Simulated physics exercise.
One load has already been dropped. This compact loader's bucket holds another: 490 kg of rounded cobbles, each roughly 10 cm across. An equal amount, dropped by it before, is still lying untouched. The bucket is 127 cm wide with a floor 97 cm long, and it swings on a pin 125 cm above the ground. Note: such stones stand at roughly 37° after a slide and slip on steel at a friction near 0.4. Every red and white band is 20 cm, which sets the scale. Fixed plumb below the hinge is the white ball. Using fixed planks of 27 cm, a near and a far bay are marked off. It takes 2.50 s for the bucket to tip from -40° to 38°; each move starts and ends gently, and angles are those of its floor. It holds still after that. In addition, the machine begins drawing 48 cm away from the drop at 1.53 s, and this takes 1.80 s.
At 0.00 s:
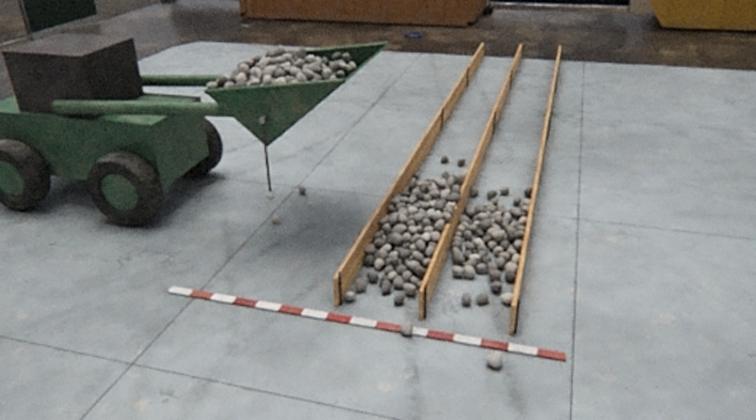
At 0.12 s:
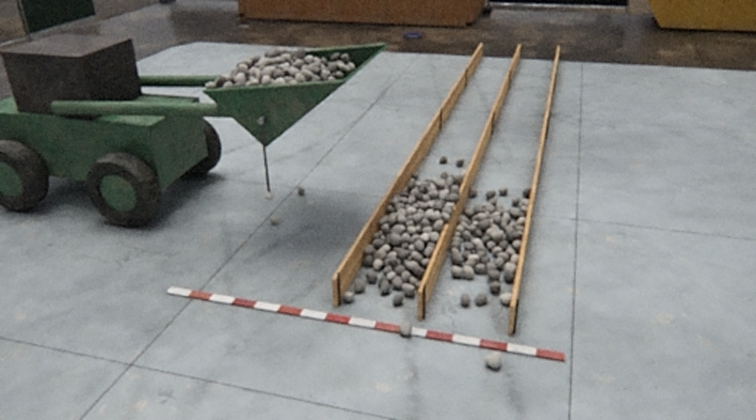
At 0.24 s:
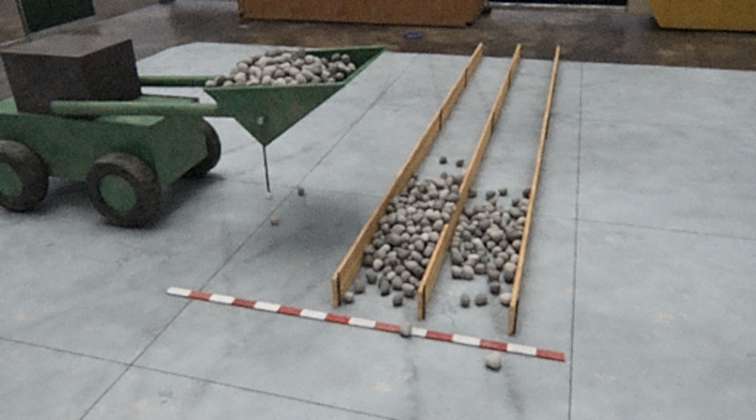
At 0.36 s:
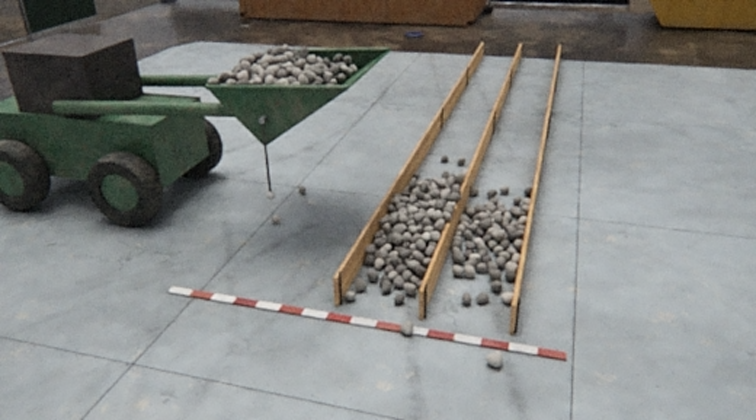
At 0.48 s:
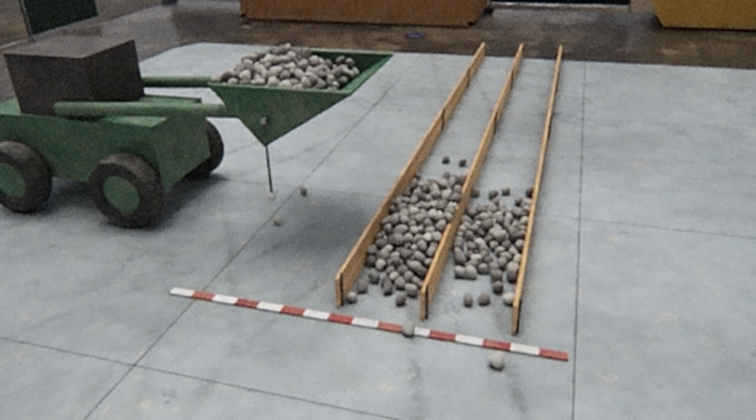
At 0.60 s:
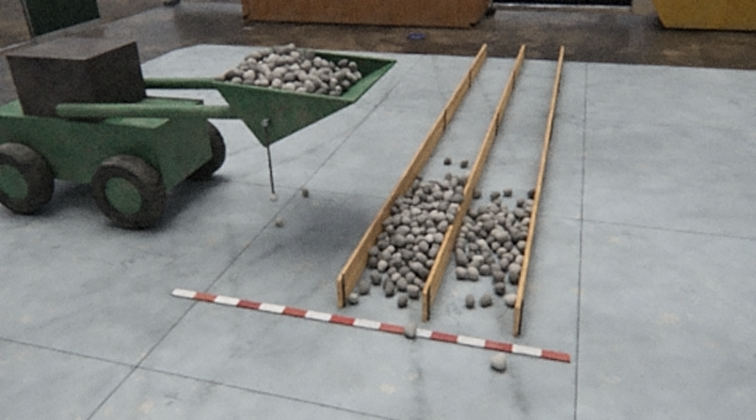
On a grey floor beside wooden boards with stones heaped between them, a green loader stood on the left holding a bucket of stones, and the bucket's front edge slowly dipped a little.
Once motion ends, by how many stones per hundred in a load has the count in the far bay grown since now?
It has grown by about 0 per hundred.
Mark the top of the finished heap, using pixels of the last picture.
Roughly at (412, 200).
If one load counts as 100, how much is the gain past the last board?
Around 0 per cent of a load, I'd say.
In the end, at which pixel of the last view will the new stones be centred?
They end up centred around (363, 214).
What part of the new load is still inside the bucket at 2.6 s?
It still holds about 10 per cent.
After 1.9 s the floor is at 26°; in per cent of one load, 93 in the bucket, 7 short of the bays, 80 in the near bay, 22 in the far bay; the foremost stones are at (525, 232).
After 2.6 s the floor is at 38°; in per cent of one load, 11 in the bucket, 74 short of the bays, 94 in the near bay, 22 in the far bay; the foremost stones are at (525, 240).
After 3.8 s the floor is at 38°; in per cent of one load, 0 in the bucket, 85 short of the bays, 94 in the near bay, 22 in the far bay; the foremost stones are at (525, 232).
After 6.6 s the floor is at 38°; in per cent of one load, 0 in the bucket, 85 short of the bays, 94 in the near bay, 22 in the far bay; the foremost stones are at (525, 232). Net gain in the far bay, 0.
